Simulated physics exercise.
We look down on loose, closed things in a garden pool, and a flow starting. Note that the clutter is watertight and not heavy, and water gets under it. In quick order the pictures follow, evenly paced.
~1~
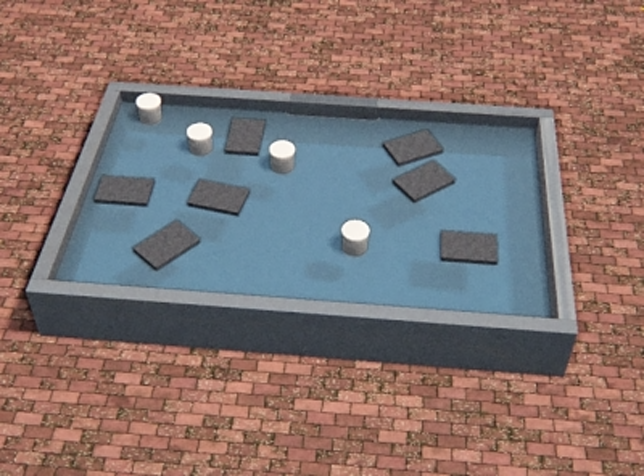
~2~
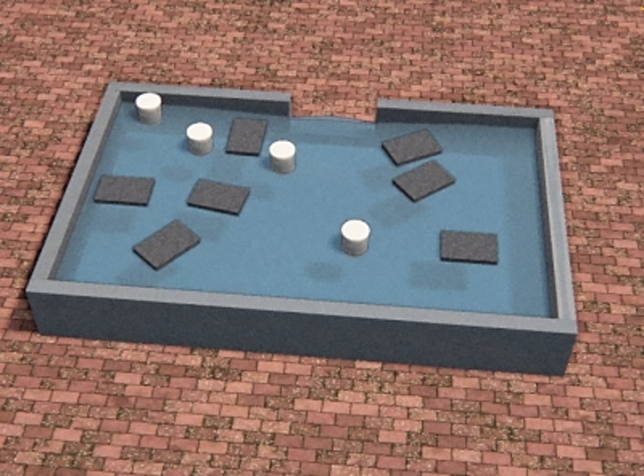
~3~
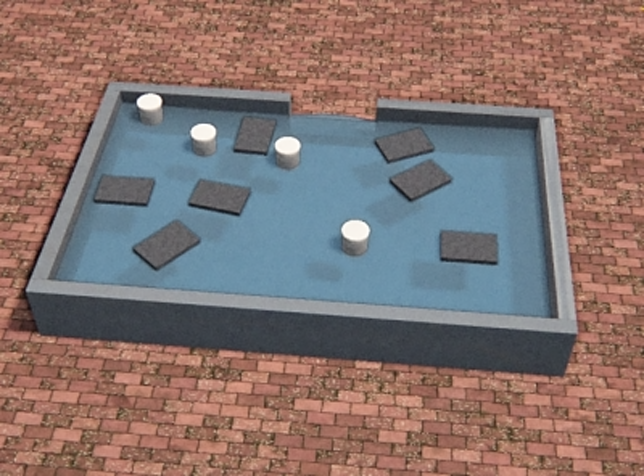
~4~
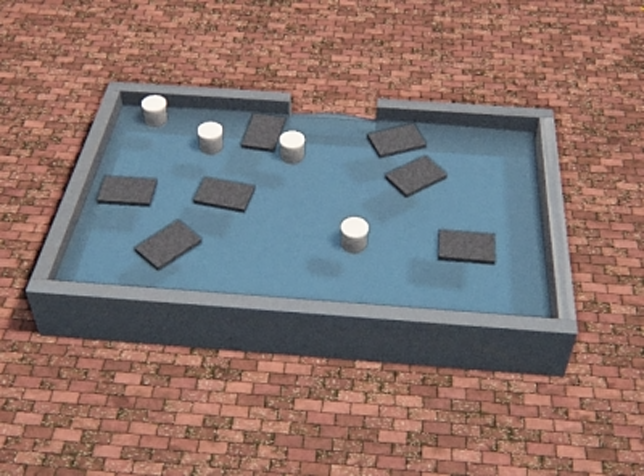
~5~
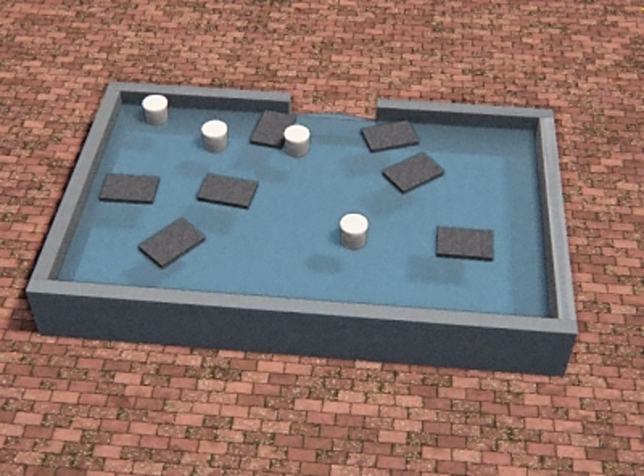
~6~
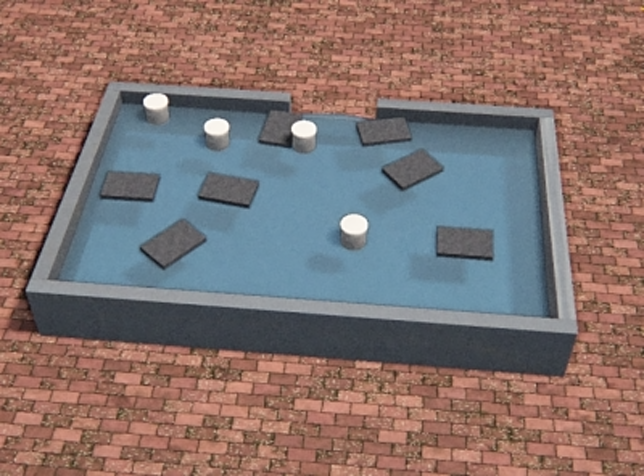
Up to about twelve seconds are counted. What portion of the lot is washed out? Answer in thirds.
The portion washed out is from one to two thirds.
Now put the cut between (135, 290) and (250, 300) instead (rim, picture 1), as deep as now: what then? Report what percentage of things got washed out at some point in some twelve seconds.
It should be close to 40 per cent.
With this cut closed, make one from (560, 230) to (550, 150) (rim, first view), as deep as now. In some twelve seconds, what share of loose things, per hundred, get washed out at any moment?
40 %.
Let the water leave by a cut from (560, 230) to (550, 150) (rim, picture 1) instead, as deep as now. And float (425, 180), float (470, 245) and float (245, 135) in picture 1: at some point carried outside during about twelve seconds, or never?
In sequence - departs, departs, stays put.
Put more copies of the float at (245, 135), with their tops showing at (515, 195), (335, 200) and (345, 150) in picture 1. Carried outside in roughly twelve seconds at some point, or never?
Going one by one, I'd say it doesn't leave, then it leaves, then it leaves.
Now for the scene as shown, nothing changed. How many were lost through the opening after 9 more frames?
Tally: 3.
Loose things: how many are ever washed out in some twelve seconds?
So, 5 of them.
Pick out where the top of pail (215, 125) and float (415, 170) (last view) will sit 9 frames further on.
Look for them around (257, 122) and (382, 149).
A moment on, 0 of 11 are out; 11 afloat.
Next, 3 of 11 are out; 8 afloat.
Later, 4 of 11 are out; 7 afloat.
In the end, 5 of 11 are out; 6 afloat.
